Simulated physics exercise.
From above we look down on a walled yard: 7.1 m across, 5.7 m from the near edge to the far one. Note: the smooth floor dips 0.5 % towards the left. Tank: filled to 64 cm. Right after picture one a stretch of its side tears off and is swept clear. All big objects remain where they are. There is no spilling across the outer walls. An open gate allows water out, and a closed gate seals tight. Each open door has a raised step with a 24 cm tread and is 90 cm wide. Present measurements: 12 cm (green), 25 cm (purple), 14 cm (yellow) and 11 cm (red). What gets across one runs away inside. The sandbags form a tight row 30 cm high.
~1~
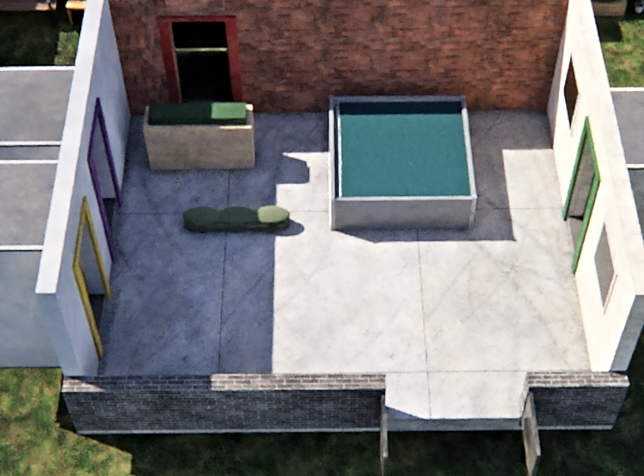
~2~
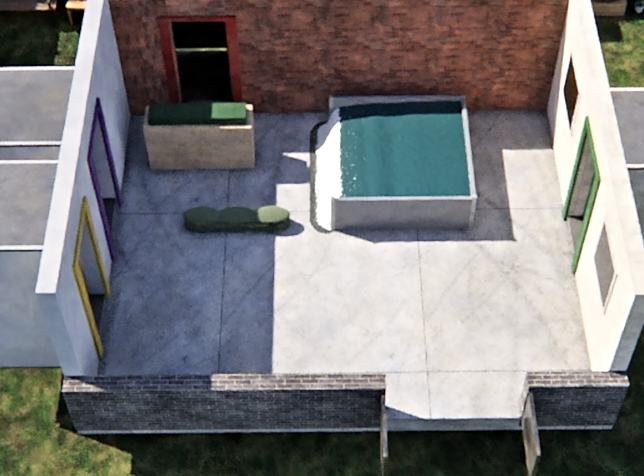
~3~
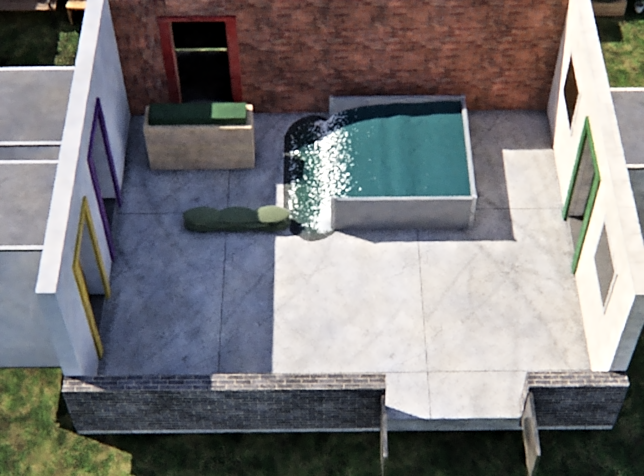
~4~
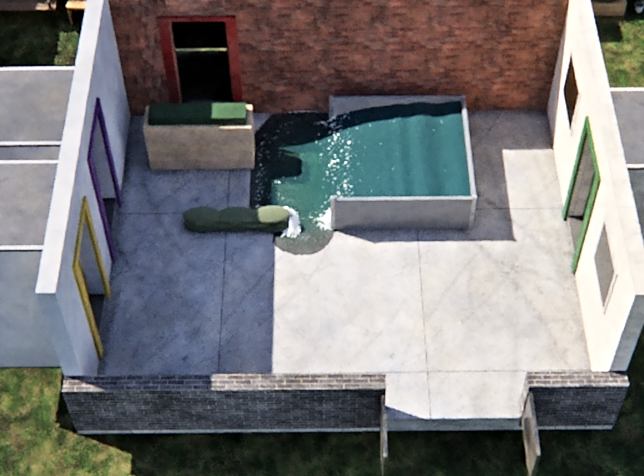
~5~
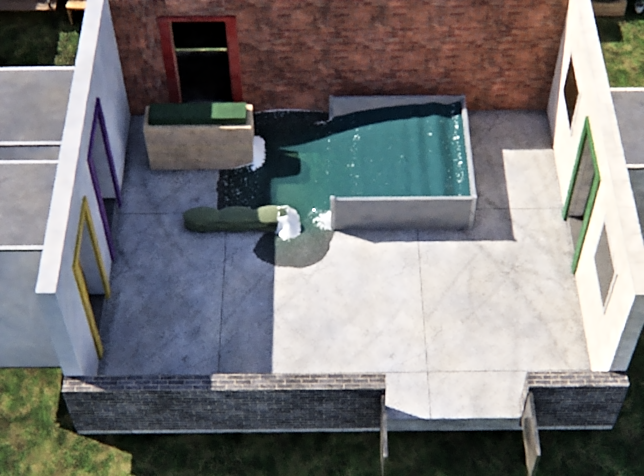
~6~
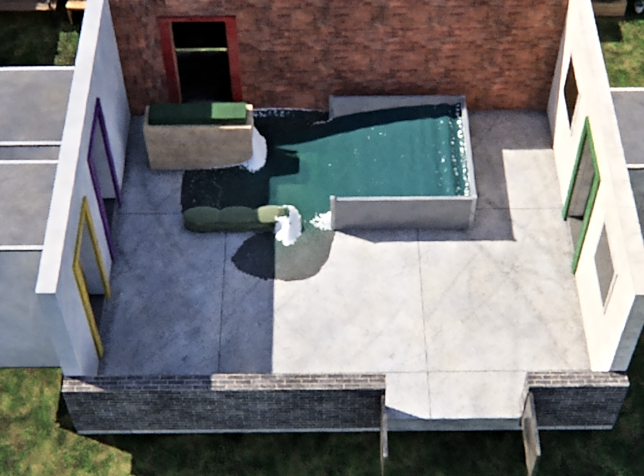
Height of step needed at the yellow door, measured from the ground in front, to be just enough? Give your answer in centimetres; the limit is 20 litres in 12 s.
Approximately 7.5 cm.
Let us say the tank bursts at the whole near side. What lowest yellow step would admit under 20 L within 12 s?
Some 11.5 cm.
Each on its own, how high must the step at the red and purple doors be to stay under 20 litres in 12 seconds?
Some 26 cm for red, some 28 cm for purple.
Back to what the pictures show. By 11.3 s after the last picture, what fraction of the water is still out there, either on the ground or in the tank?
What remains is some 88 per cent of the water.
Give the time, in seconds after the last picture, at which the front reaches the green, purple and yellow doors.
Arrival times - green: 6.0 s; purple: 0.4 s; yellow: 1.3 s.
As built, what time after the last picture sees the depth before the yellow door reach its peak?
I'd guess close to 8.5 seconds.
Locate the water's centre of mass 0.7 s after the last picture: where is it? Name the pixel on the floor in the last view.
Around (326, 177).
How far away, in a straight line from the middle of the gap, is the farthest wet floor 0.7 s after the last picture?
I make it some 3.6 m.
Then, 0.7 s after the last picture water covers 30 % of the floor, deepest (42 cm) near (256, 157); it has not reached the yellow door.
Then, 2.3 s after the last picture water covers 50 % of the floor, deepest (44 cm) near (127, 151); 6 cm at the yellow door, 0 litres in over its 14 cm step.
Then, 11.3 s after the last picture water covers 95 % of the floor, deepest (11 cm) near (117, 227); 7 cm at the yellow door, 0 litres in over its 14 cm step.
At the yellow door as built, the water peaked near 11 cm, 8.5 s after the last picture.
Run again over the same 12 s with other heights there, 31 litres in over 6.5 cm, 10 litres over 9 cm. The limit of 20 litres is kept from about 7.5 cm up.
